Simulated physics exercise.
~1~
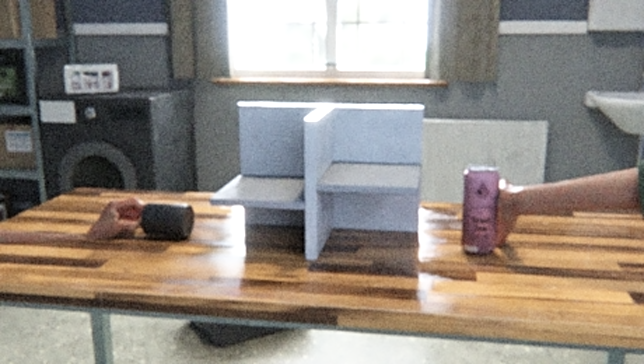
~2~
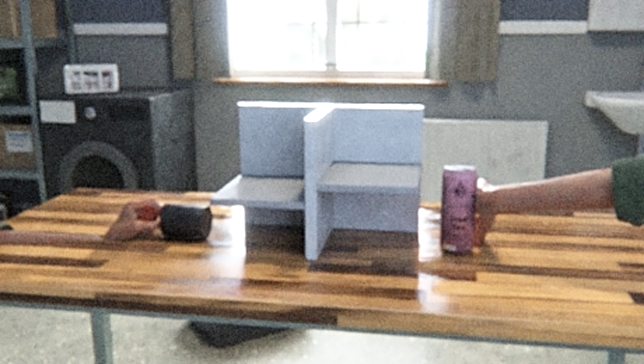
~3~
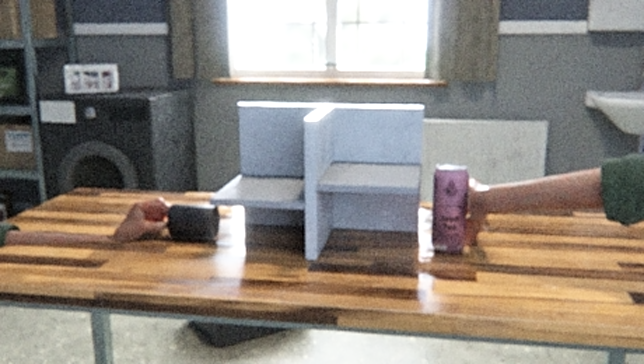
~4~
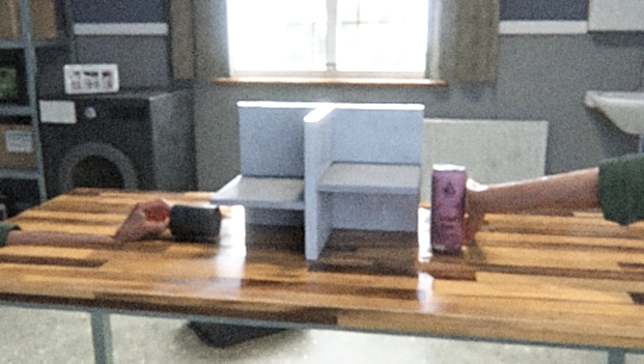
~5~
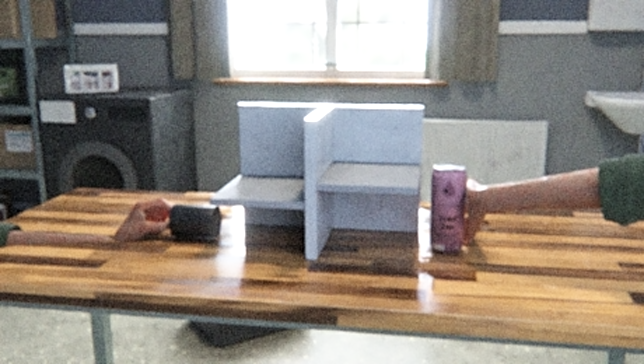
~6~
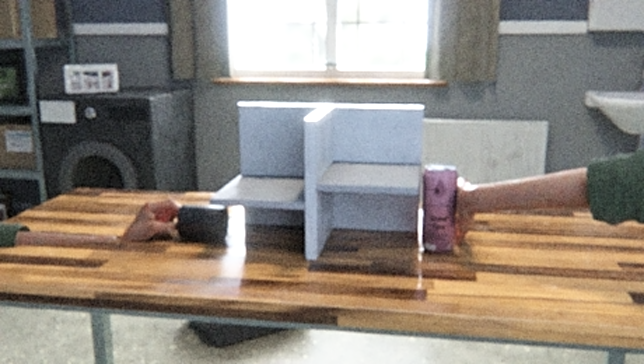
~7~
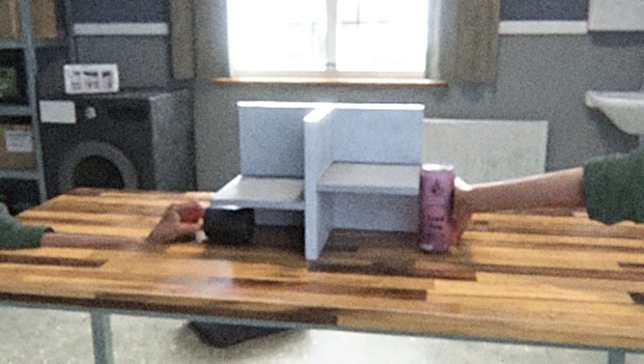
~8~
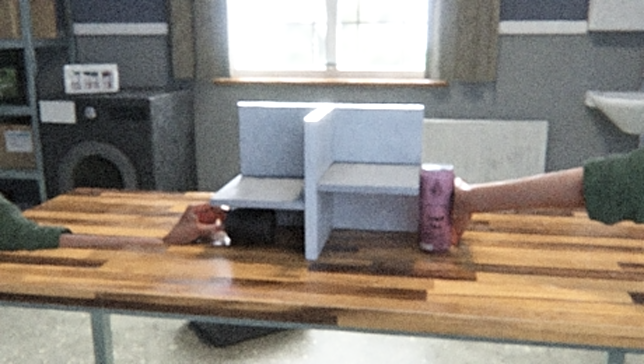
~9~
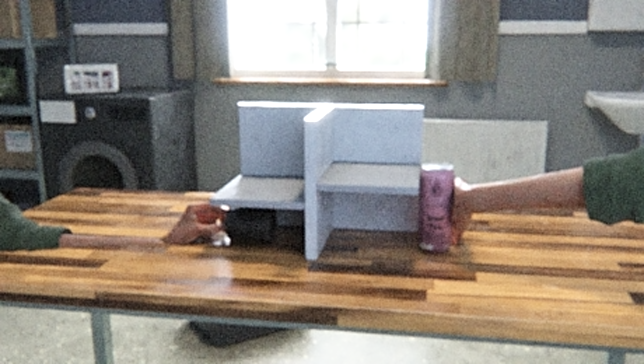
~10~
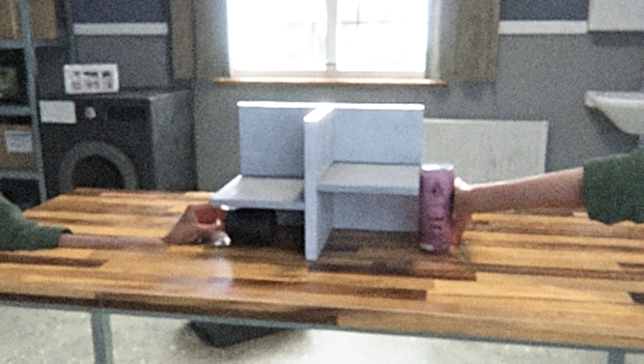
In this clip, two hands slide a black cylindrical container lying on its side and an upright pink can inward from opposite sides of a small rack, pausing partway; the container goes under the left shelf, while the can stops at the right shelf's edge.
